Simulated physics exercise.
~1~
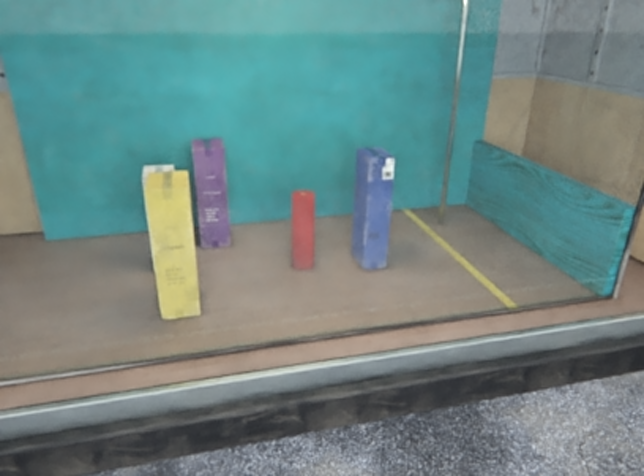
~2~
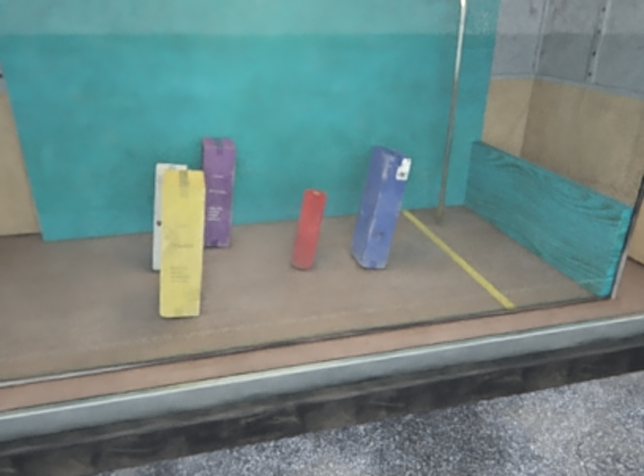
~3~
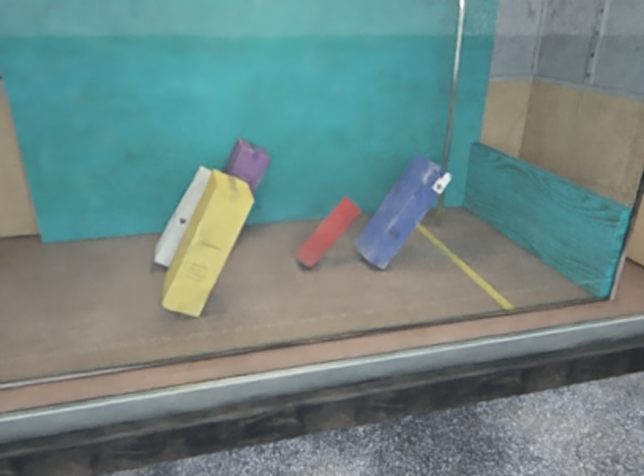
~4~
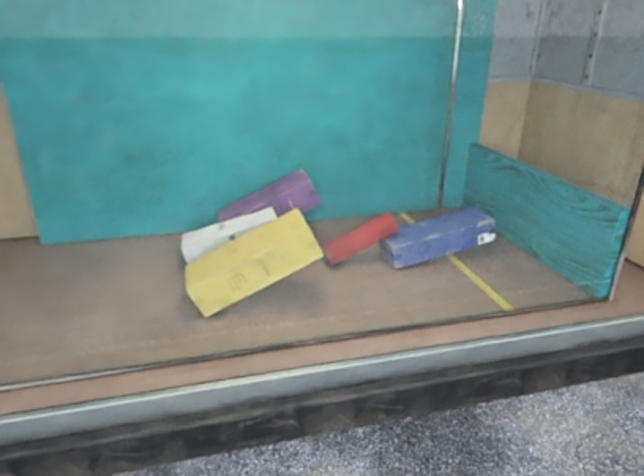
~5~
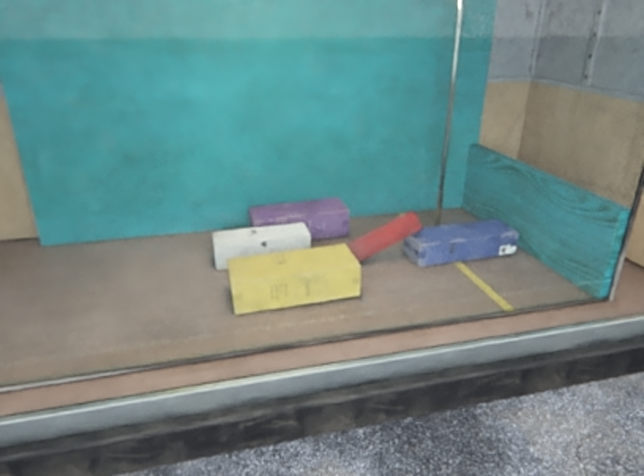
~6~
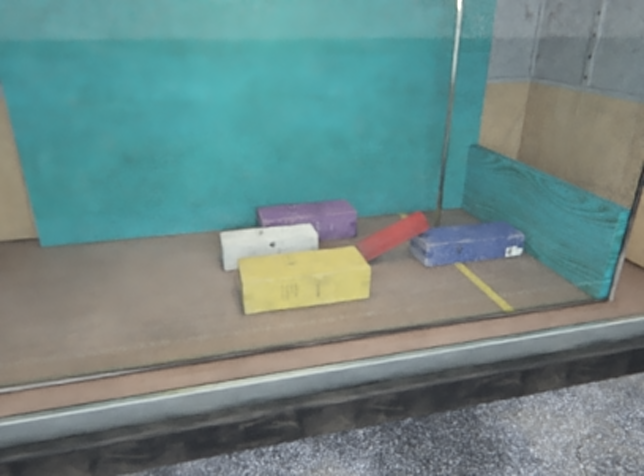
In an open bay, five upright objects topple right and slide, the blue box crossing the yellow line.
